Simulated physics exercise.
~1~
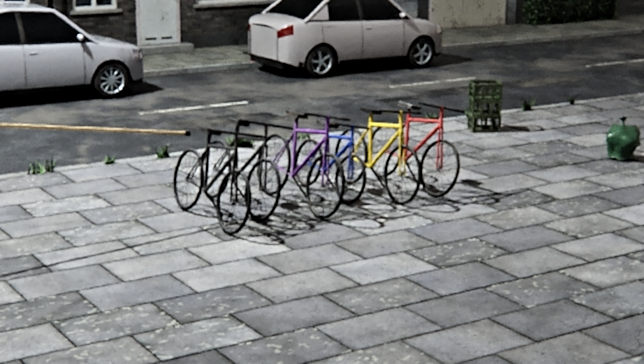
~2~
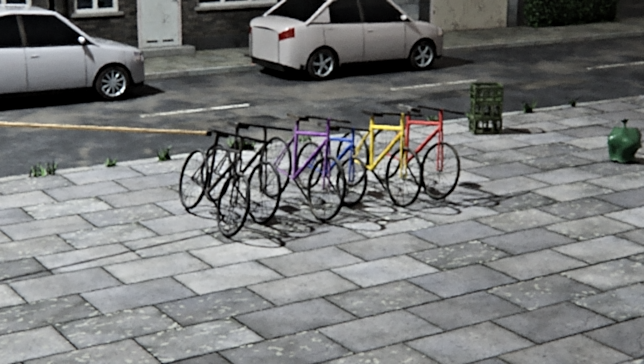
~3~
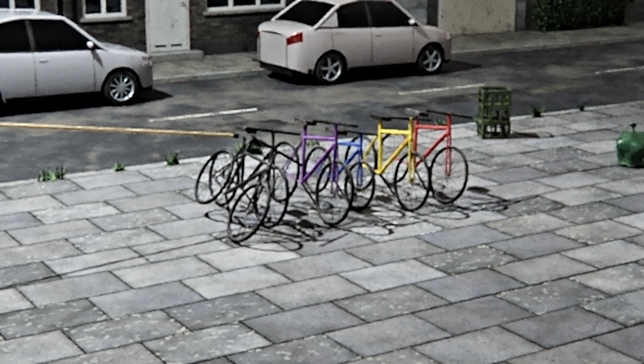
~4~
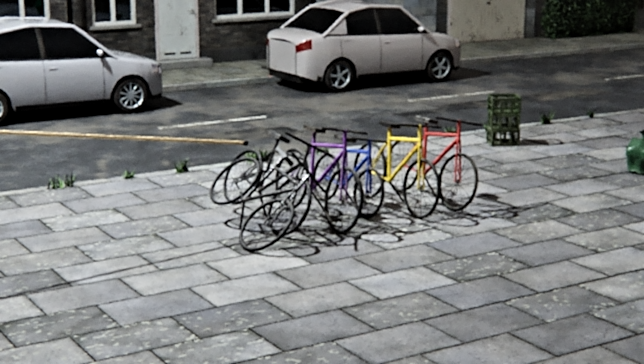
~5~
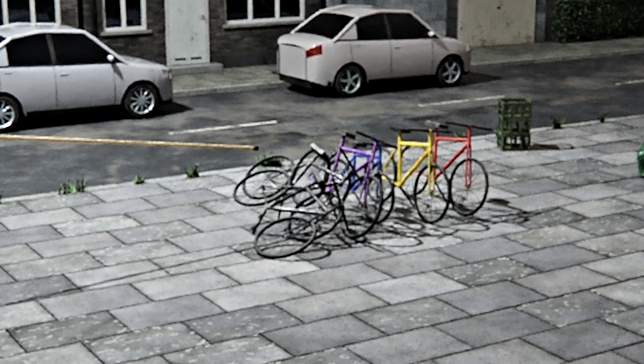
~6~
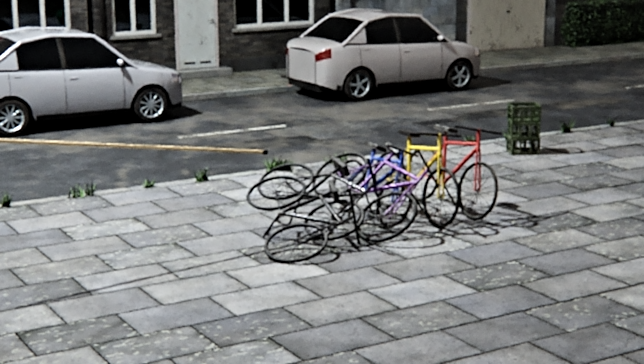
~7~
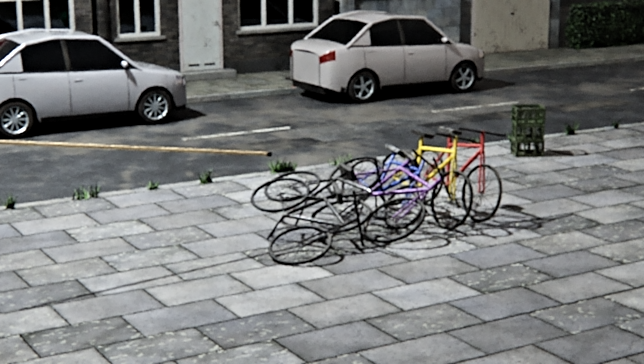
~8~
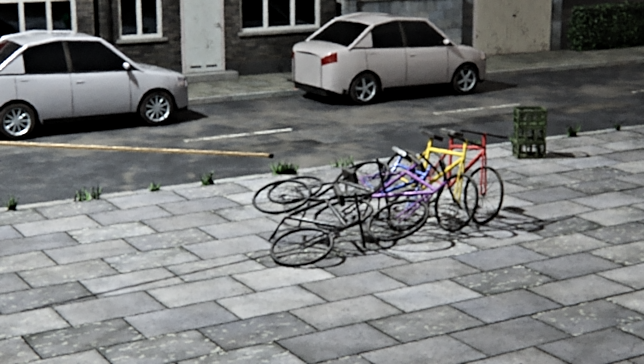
A row of bicycles topples one after another towards the red one, which stays upright.
